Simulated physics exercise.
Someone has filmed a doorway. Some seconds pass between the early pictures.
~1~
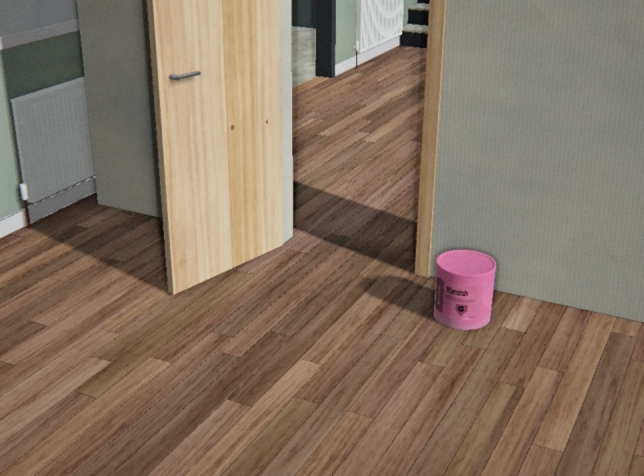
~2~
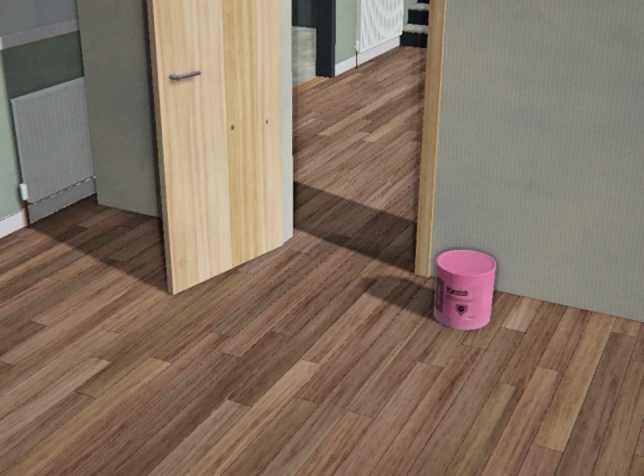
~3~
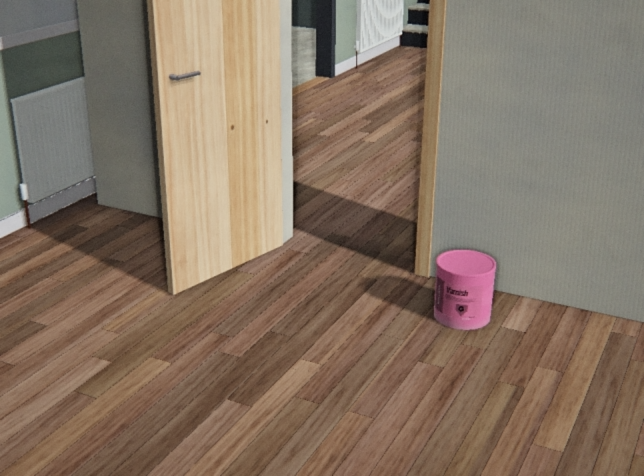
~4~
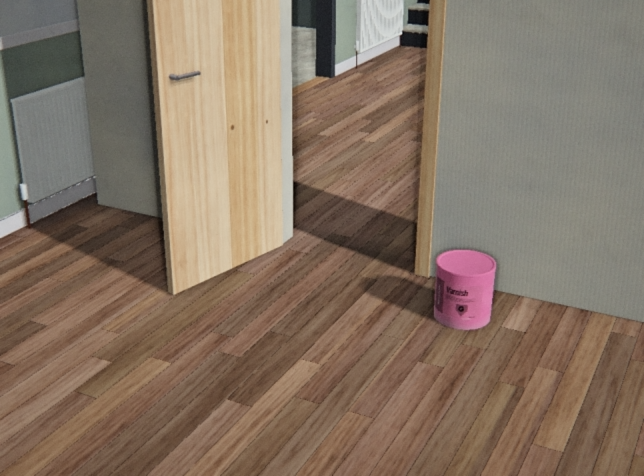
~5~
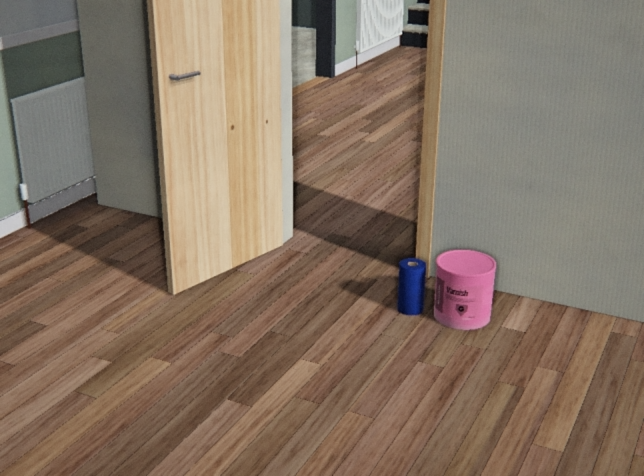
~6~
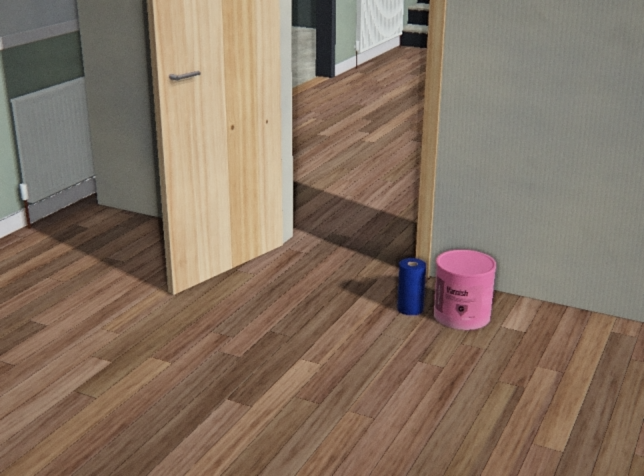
At first, a pink pail stands alone on the wooden floor against the wall, just right of a doorway whose door is wide open, and nothing moves. Then a small blue roll appears upright close beside the pail on its left, and the door, pail and roll all stay still.
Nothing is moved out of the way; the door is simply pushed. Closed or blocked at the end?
The door shuts.
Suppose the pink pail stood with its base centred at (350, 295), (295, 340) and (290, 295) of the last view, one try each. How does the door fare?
First try: It is blocked; second try: It closes; third try: It is blocked.
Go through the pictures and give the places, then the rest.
The first picture shows door wide open and still; pink pail (464, 289).
The second picture shows door wide open and still; pink pail (464, 289).
The third picture shows door wide open and still; pink pail (464, 289).
The fourth picture shows door wide open and still; pink pail (464, 289).
The fifth picture shows door wide open and still; pink pail (464, 289).
The sixth picture shows door wide open and still; blue roll (412, 287); pink pail (464, 289).
Then, 1.00 s on from there, door 83° open.
Then, 1.90 s on from there, door 49° open.
Then, 2.70 s on from there, door 17° open.
In the end, door 0° open; both unmoved. At the end, from the last picture's camera, blue roll near (412, 287).
